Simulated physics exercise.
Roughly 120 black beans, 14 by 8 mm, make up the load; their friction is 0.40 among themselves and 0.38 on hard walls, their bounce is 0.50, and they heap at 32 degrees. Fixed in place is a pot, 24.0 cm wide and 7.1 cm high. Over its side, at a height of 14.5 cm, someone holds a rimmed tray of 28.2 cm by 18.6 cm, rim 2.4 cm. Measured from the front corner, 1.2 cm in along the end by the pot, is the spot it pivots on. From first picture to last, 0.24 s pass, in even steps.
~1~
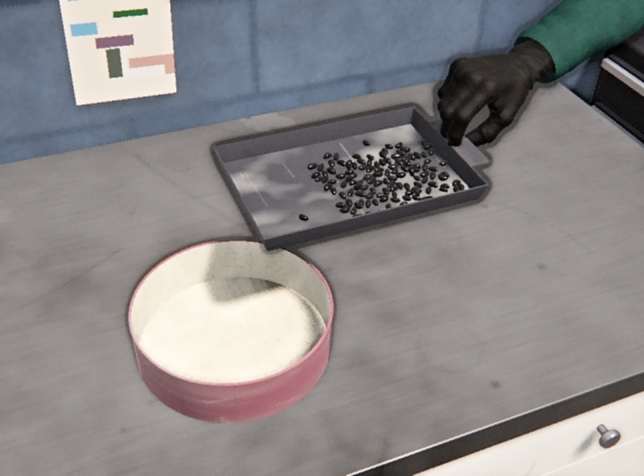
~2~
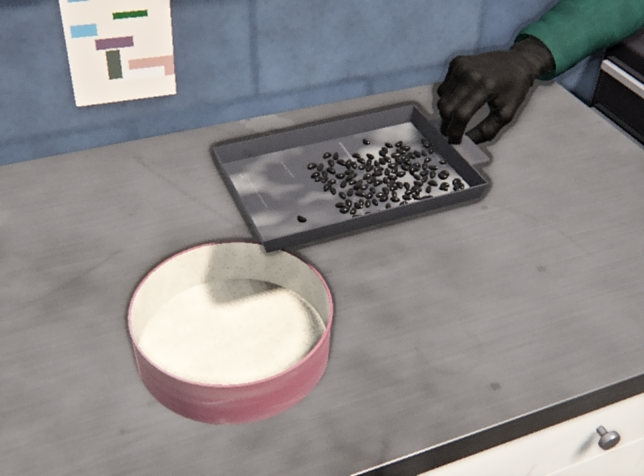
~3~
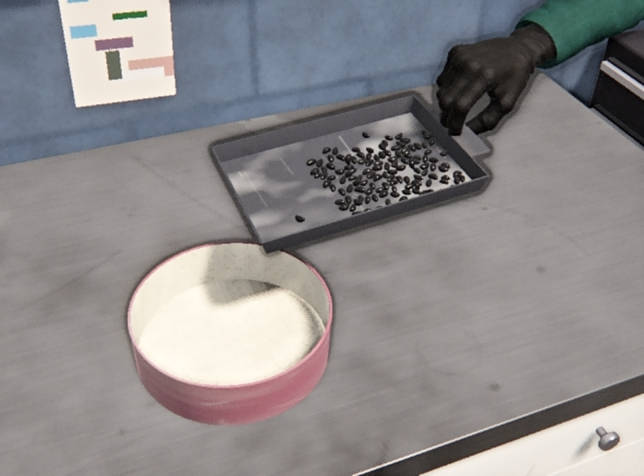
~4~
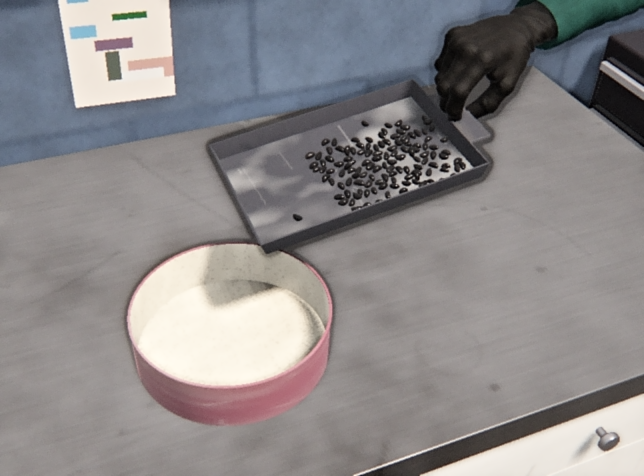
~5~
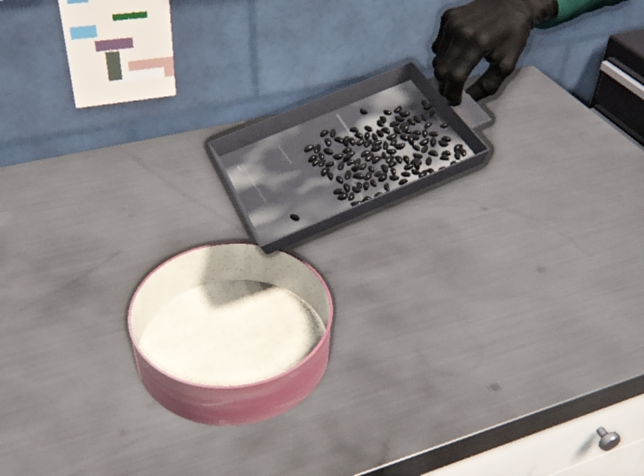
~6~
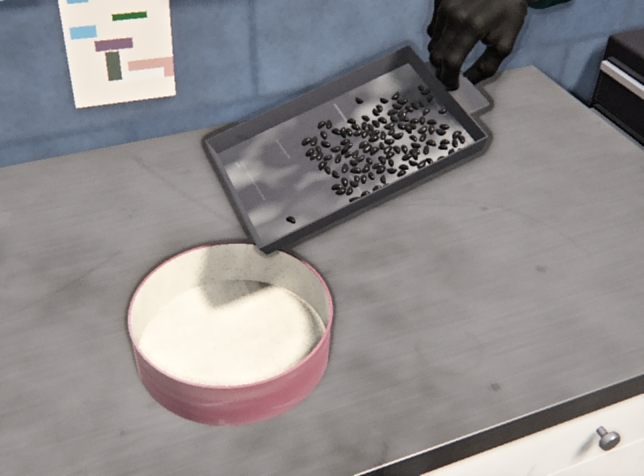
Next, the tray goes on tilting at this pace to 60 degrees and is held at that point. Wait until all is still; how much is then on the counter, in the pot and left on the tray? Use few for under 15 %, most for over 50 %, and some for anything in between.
Counter: Few, pot: Most, tray: Some.
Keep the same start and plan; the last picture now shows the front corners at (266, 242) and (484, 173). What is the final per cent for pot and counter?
Per cent by place - pot 10, counter 0.
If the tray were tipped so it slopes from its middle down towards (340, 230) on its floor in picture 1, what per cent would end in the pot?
The share comes to about 25 in a hundred.
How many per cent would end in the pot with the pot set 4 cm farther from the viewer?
60 per cent.
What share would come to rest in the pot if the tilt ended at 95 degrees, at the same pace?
I'd expect some 100 per cent in the pot.
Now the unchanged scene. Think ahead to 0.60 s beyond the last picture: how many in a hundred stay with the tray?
About 50% of the load.
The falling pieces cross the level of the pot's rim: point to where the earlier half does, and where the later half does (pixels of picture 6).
It passes about (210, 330) first and (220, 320) afterwards.
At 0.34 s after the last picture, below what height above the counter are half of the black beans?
Height: Around 22 cm.
Then, 0.20 s after the last picture, tilt 40 degrees; the tray holds 100 %, the pot 0 %.
Then, 0.34 s after the last picture, tilt 55 degrees; the tray holds 100 %, the pot 0 %.
Then, 0.60 s after the last picture, tilt 60 degrees; the tray holds 50 %, the pot 35 %.
In the end, counter 0 %, pot 60 %, tray 40 %.
